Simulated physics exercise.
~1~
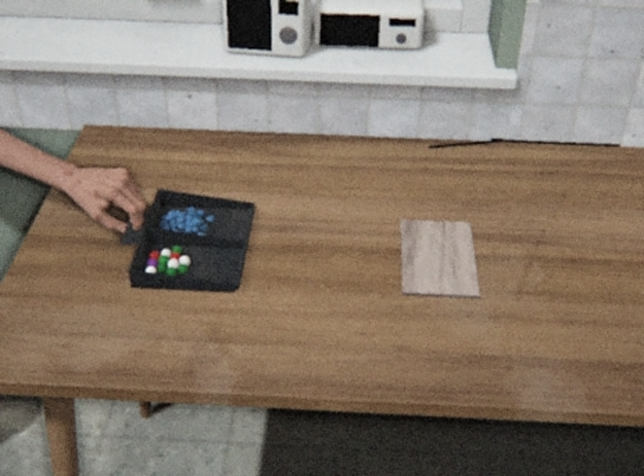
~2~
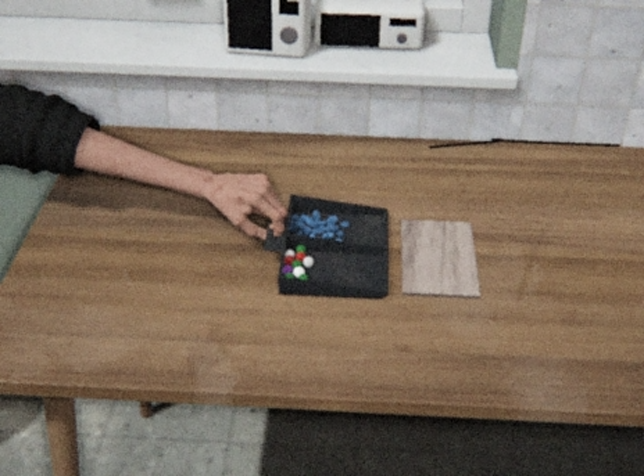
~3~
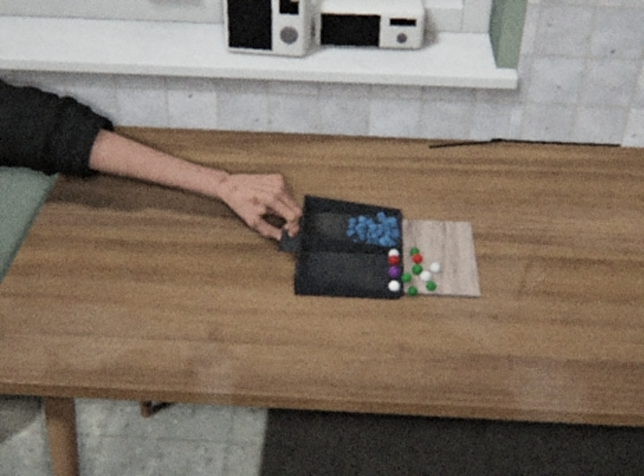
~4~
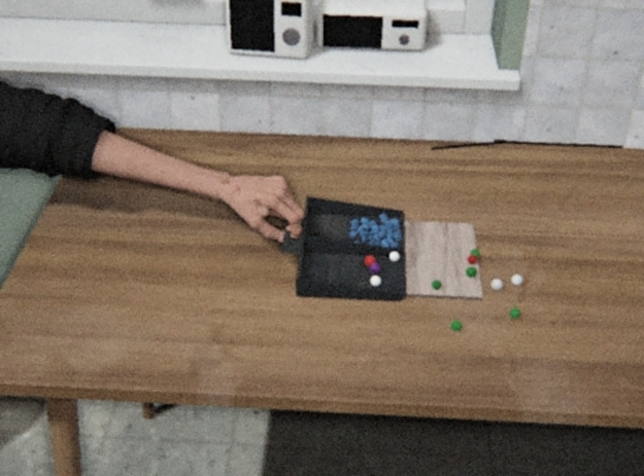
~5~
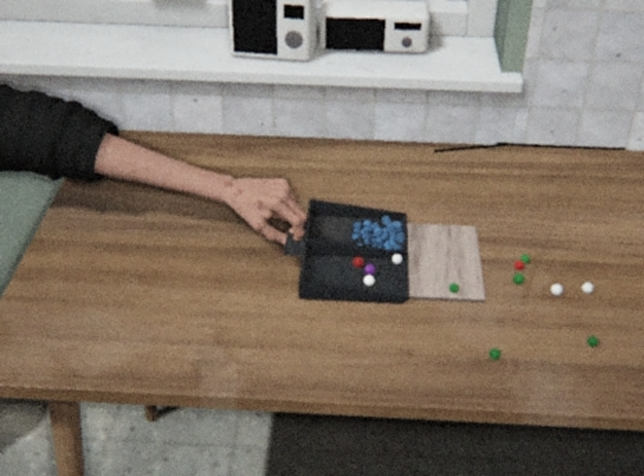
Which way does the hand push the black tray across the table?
The hand pushes the tray to the right, toward the flat board.
